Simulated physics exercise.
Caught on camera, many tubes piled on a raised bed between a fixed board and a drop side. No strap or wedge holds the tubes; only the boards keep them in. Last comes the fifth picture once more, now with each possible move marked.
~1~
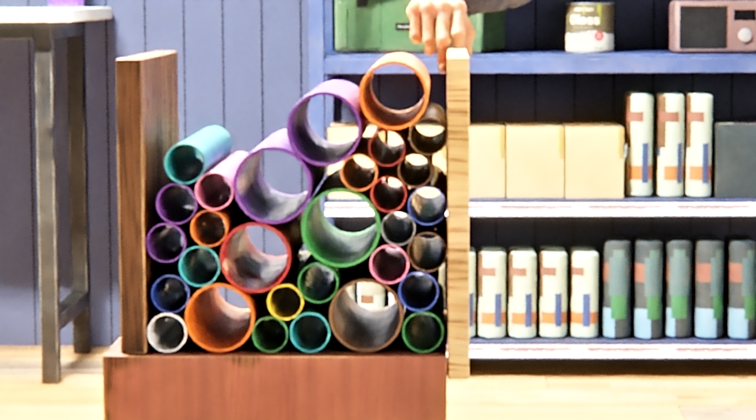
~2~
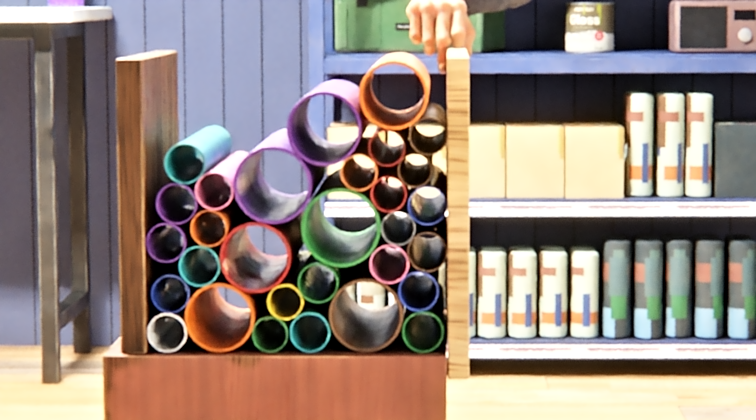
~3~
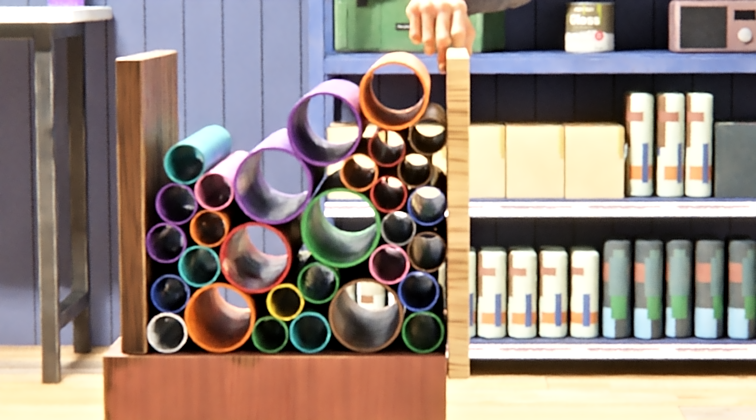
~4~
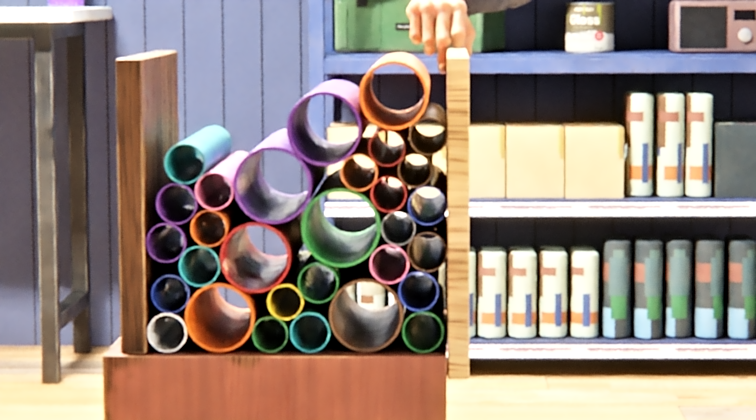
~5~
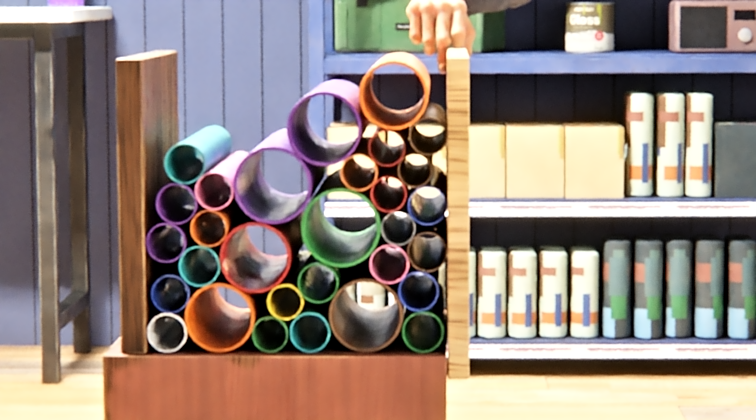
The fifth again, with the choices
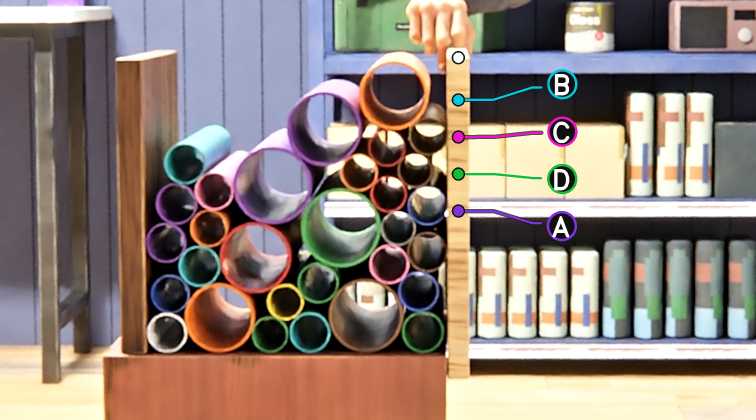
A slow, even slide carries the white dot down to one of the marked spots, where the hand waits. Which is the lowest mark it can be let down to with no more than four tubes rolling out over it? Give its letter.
The lowest mark that will do is A.
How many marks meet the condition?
Four of the four.
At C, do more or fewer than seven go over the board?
It loses fewer than seven.
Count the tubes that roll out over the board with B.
With B, none.
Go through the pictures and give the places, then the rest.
The first frame shows side board (457, 200); a green tube (423, 332).
The second frame shows a green tube (423, 332); a brown tube (427, 252).
The third frame shows a blue tube (427, 206); a brown tube (415, 170).
The fourth frame shows a purple tube (324, 128); side board (457, 200).
The fifth frame shows a green tube (423, 332); a brown tube (427, 252).
On the marked copy, A at (458, 211); B at (458, 100); C at (458, 137); D at (458, 174); the white dot at (458, 58).
With A. Early on, top of the board (448, 128).
Further on, top of the board (448, 207).
At the end, top of the board (448, 210), two out over the board.
As for the rest, B none out over the board; C none out over the board; D two out over the board.
